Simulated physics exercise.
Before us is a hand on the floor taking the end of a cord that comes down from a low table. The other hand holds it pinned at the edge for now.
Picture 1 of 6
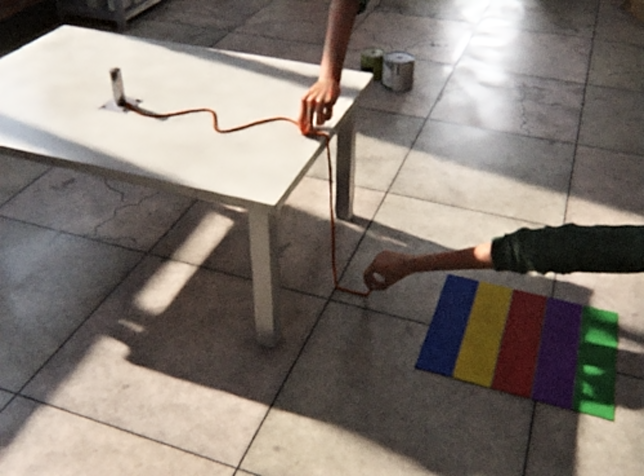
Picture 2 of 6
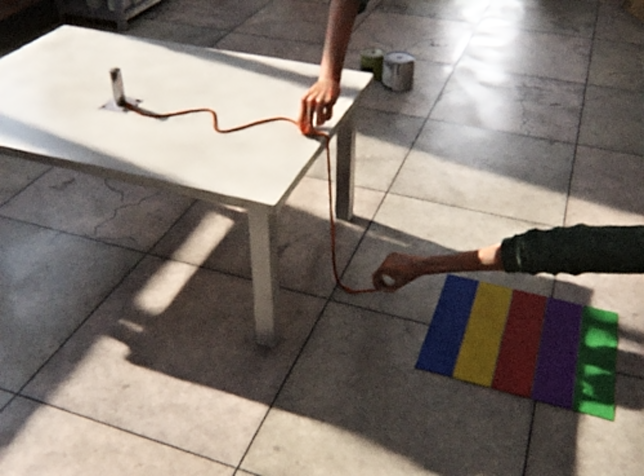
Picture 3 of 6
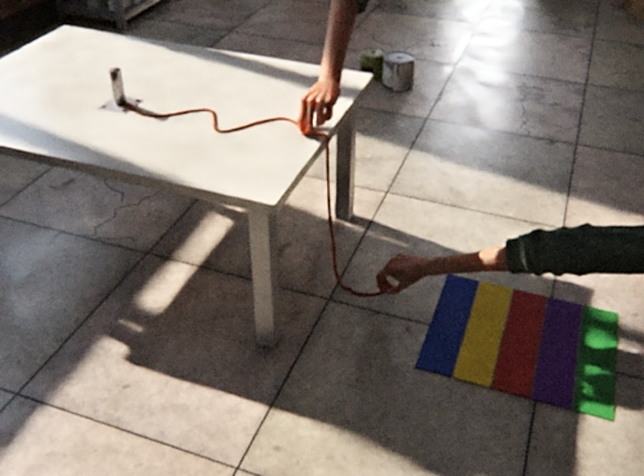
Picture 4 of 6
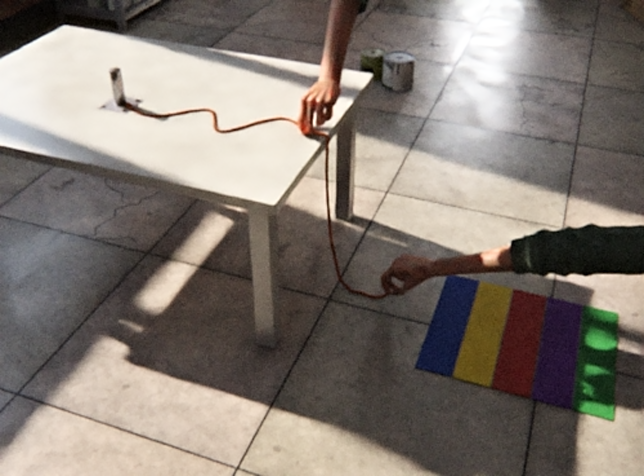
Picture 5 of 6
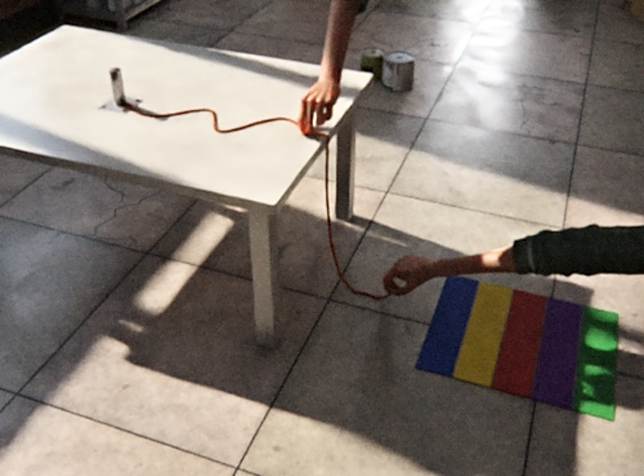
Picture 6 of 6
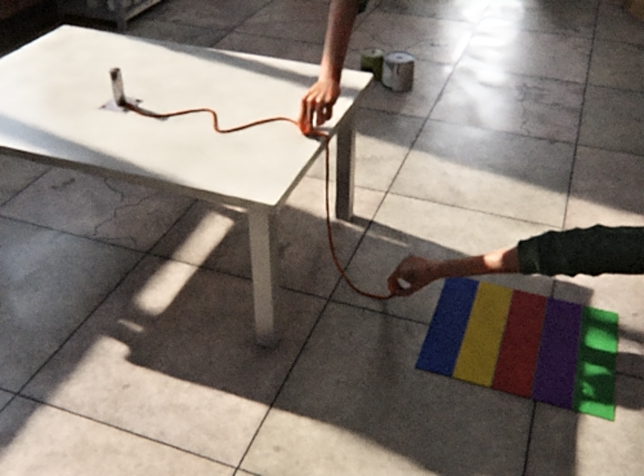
A hand near the floor draws the cord's end slightly right while another pins it.
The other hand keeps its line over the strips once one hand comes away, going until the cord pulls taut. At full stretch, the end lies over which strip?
Over the purple strip.
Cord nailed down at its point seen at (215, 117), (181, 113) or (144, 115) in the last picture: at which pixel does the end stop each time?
Roughly (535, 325), (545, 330) and (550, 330), in that order.
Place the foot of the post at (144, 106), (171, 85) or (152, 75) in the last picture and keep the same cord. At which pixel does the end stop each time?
Going through the tries, you get (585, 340), then (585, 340), then (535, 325).
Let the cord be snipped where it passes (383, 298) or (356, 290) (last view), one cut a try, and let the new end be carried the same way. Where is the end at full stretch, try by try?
Result 1: (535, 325). Result 2: (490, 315).
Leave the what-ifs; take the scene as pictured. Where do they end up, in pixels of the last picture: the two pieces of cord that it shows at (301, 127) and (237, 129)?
(348, 158) and (279, 129).
Soon after, end near (488, 315); over yellow.
Then, end near (531, 325); over red.
At full stretch, end near (559, 332); over purple. It gets as far as the purple strip.
